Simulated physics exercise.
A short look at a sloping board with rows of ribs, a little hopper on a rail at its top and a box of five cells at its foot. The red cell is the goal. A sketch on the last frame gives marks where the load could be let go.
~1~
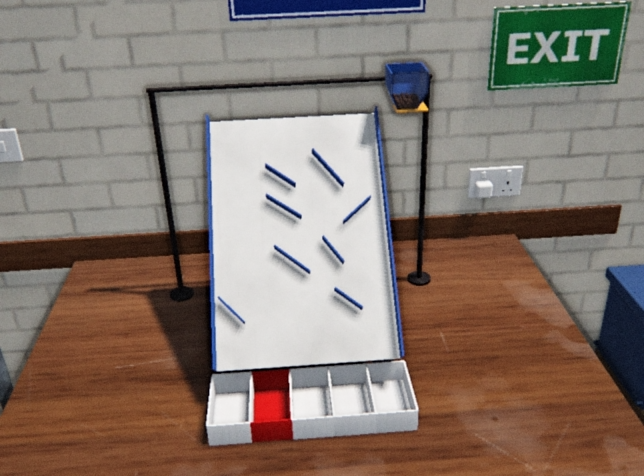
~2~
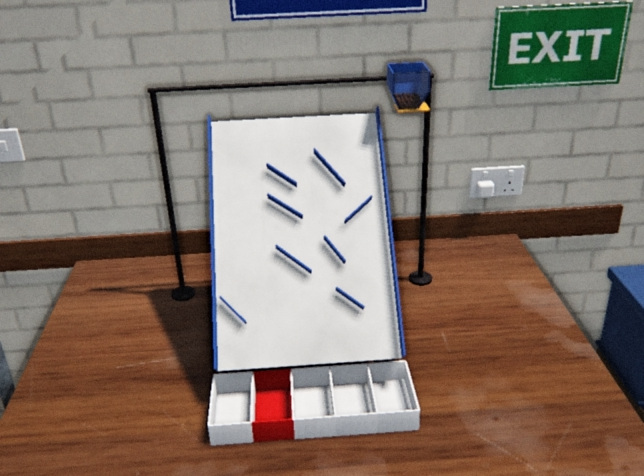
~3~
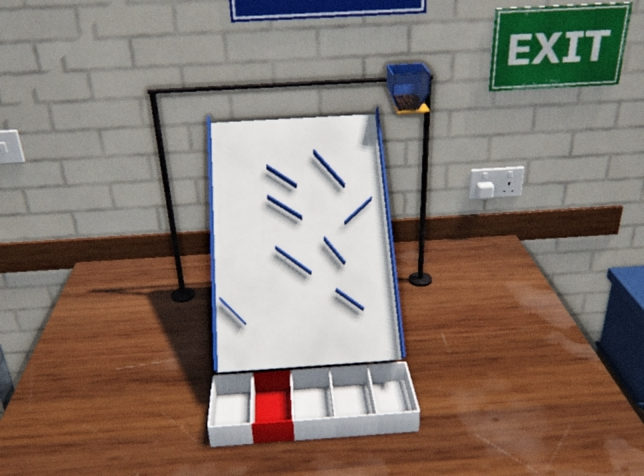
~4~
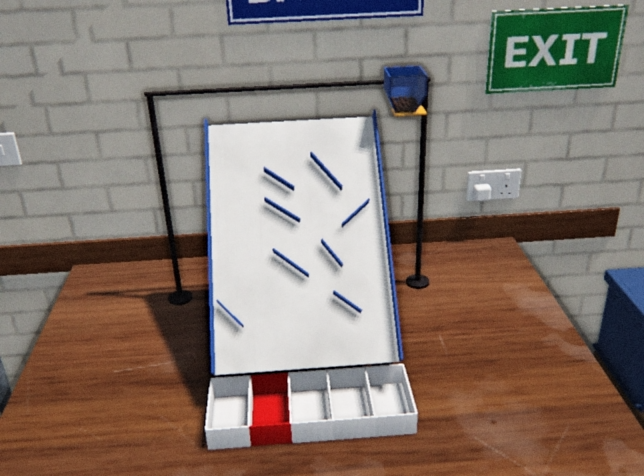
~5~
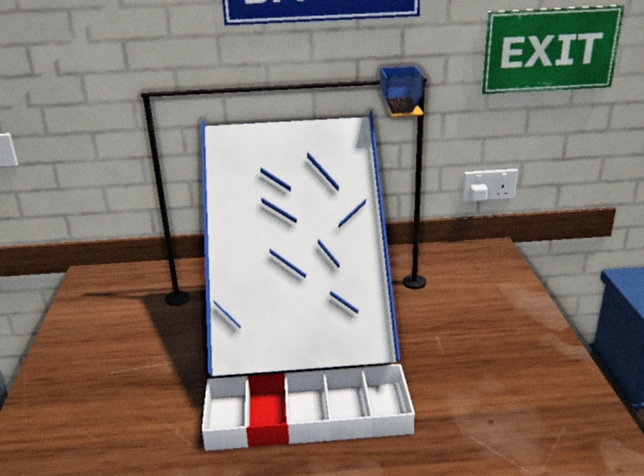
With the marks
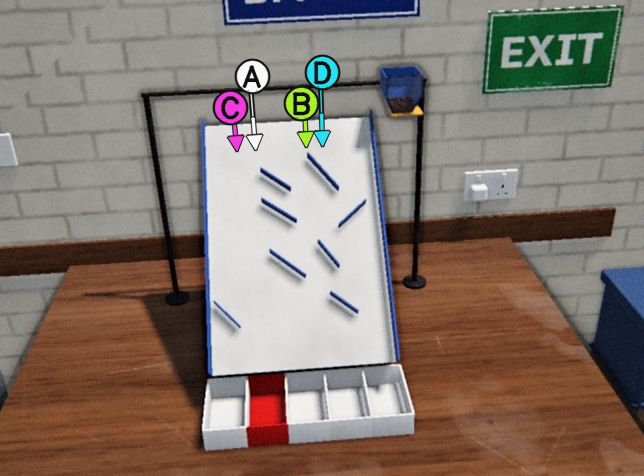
A sloping white board with blue ribs stands still below a small hopper on a rail.
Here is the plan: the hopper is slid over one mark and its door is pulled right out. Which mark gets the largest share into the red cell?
Use mark C.
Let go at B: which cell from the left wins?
It is the fifth one.
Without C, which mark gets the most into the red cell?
Here it is mark A.
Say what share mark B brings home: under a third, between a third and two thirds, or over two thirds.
Mark B gives under a third.
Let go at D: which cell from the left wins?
The fifth.
On the marked copy, mark A meets the board at (255, 144); mark B meets the board at (306, 141); mark C meets the board at (236, 145); mark D meets the board at (322, 140).
With A, roughly half in the red cell, roughly half in other cells, just a few outside the box.
With B, not one piece in the red cell, almost all in other cells.
With C, roughly two thirds in the red cell, roughly a quarter in other cells, just a few held on the board, about a tenth outside the box.
With D, not one piece in the red cell, almost all in other cells, just a few outside the box.
